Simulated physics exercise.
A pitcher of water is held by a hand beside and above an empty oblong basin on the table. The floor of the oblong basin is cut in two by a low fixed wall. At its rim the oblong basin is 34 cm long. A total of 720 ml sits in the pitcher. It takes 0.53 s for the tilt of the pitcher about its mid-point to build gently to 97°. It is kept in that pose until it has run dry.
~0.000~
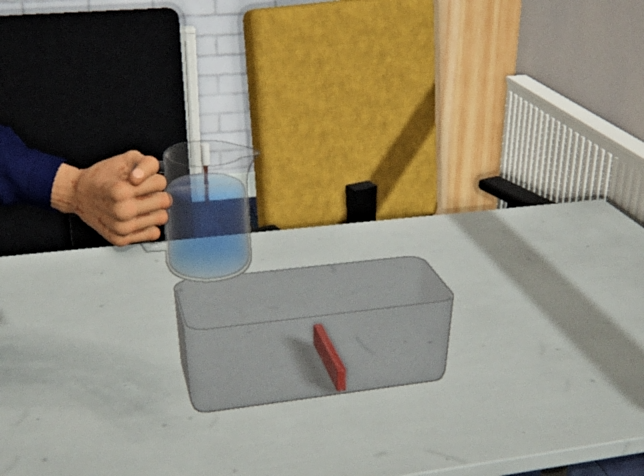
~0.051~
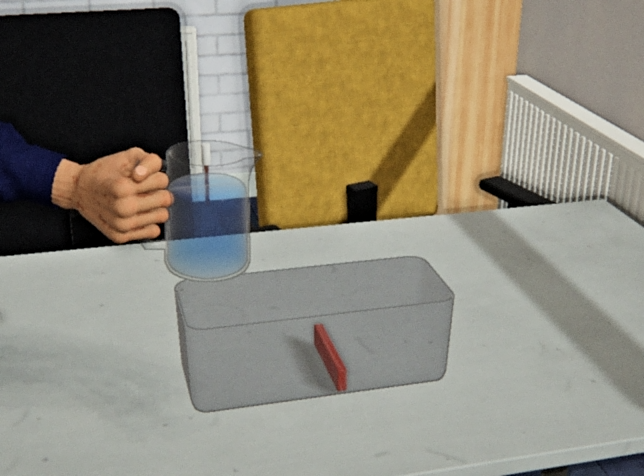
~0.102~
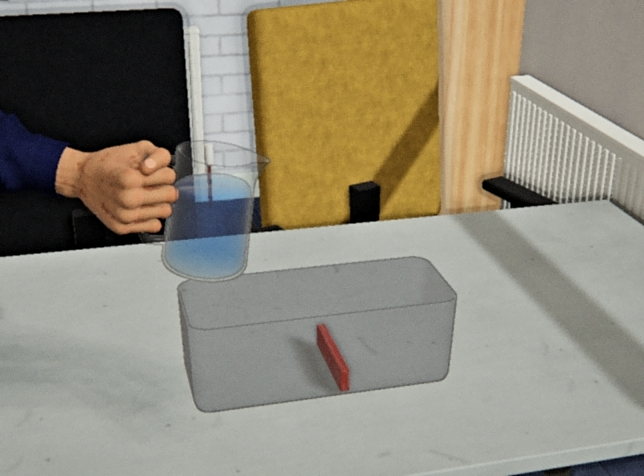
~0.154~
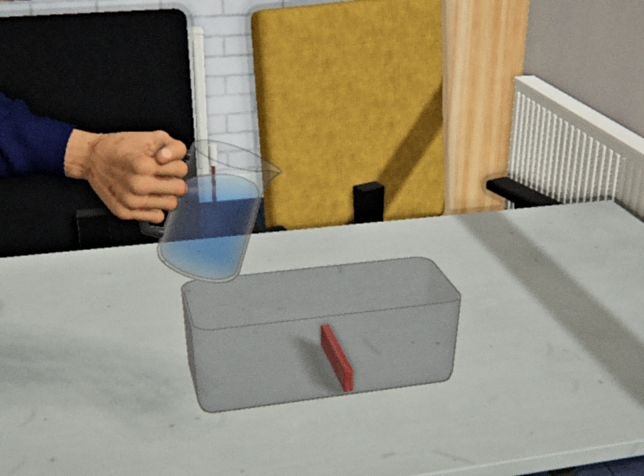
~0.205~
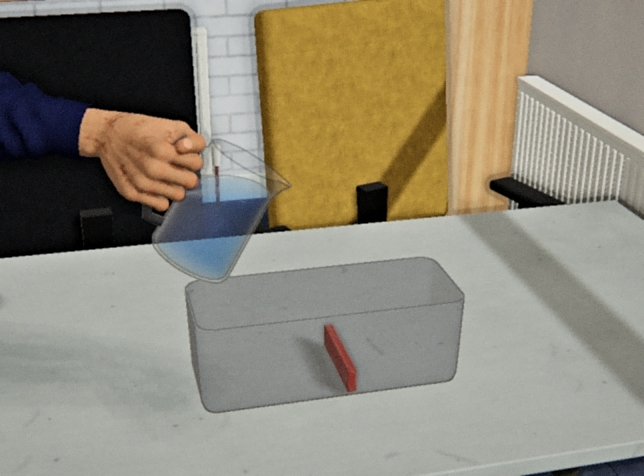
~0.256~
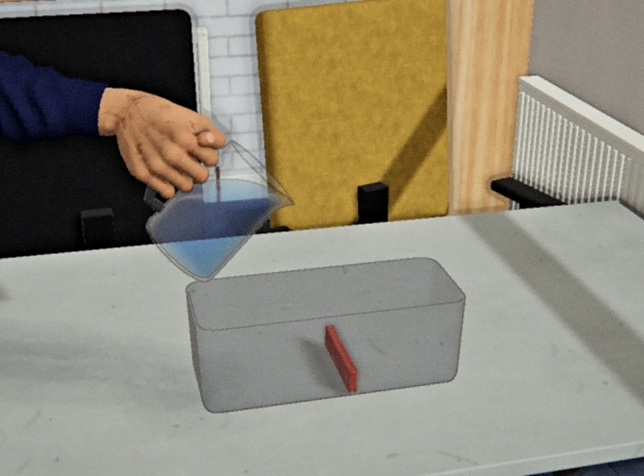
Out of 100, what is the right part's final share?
About 50 out of 100.
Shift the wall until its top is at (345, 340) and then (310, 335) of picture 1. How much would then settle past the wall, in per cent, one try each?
Roughly 15 per cent, then 80 per cent.
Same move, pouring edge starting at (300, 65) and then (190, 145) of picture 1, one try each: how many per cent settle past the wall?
Respectively 75 and 15 %.
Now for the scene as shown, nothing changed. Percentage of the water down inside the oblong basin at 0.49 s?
Roughly 10 percent.
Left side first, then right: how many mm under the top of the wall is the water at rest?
Roughly 16 mm on the left side and roughly 10 mm on the right.
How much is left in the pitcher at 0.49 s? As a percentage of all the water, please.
At that time about 74 in a hundred parts are still held.
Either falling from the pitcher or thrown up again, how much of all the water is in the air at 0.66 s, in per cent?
I'd say some 18 per cent is in the air.
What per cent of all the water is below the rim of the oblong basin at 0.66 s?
Around 44 parts in a hundred.
After 0.49 s the tilt is 95° and 74 per cent is still to pour, 8 is left of the wall and 1 right of it.
After 0.66 s the tilt is 97° and 38 per cent is still to pour, 26 is left of the wall and 18 right of it.
After 0.84 s the tilt is 97° and 18 per cent is still to pour, 28 is left of the wall and 46 right of it.
After 1.03 s the tilt is 97° and 8 per cent is still to pour, 39 is left of the wall and 50 right of it.
In the end 49 per cent lies left of the wall, 50 right of it and 0 outside.
